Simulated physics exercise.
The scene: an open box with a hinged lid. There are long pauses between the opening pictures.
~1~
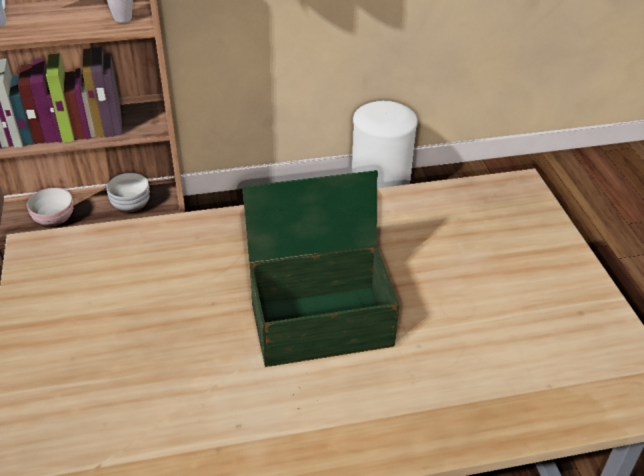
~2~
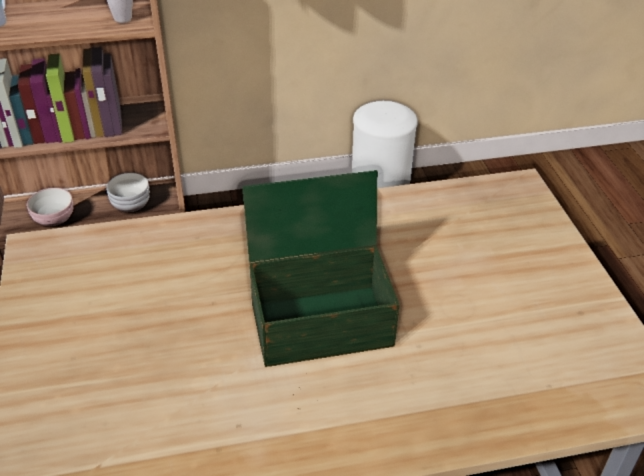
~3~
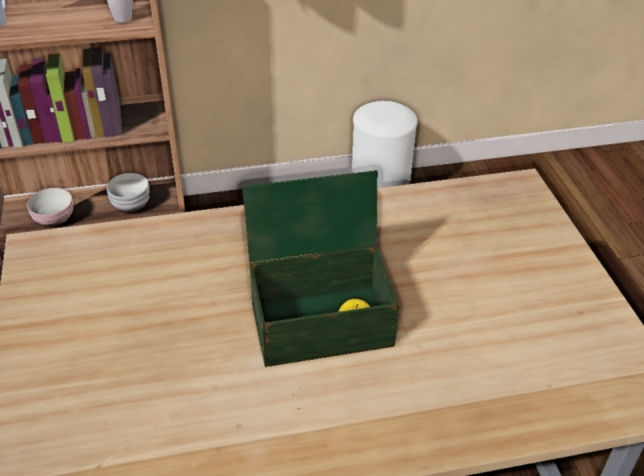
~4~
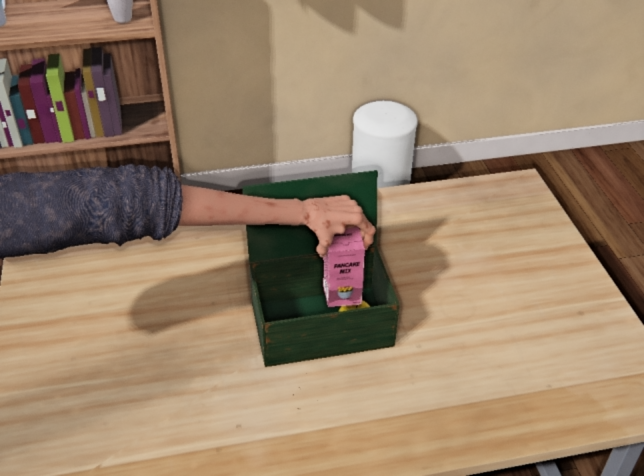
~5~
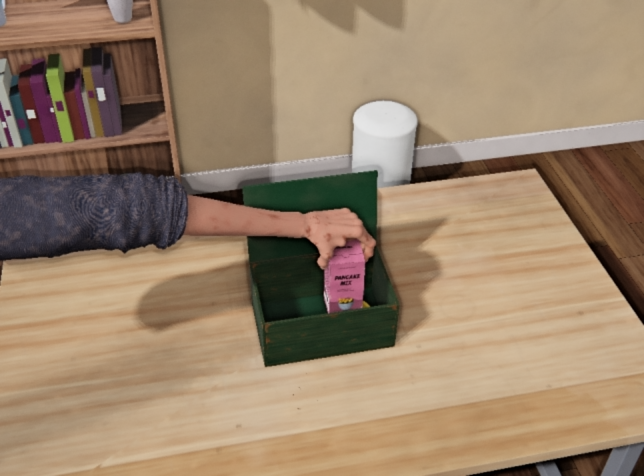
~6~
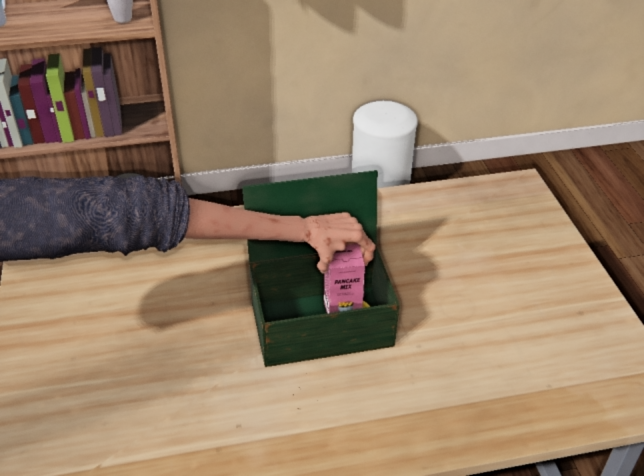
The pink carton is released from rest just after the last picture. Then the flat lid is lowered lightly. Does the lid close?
Here the lid shuts flat.
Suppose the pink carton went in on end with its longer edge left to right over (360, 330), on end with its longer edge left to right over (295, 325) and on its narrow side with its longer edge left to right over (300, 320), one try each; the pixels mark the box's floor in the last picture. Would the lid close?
In the first case it is held up; in the second case it will not close; in the third case it sits on the rim.
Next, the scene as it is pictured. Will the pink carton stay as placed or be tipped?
The pink carton tips.
Then, 0.40 s on from there, pink carton on its side near (301, 316); yellow apple shifted a little.
Then, 1.40 s on from there, lid 69° above the rim; pink carton on its side near (296, 311); yellow apple shifted a little.
Then, 2.00 s on from there, lid 22° above the rim; pink carton on its side near (296, 311); yellow apple shifted a little.
In the end, lid shut; toppled in the box, pink carton; yellow apple unmoved. At the end, from the last picture's camera, pink carton near (296, 311).
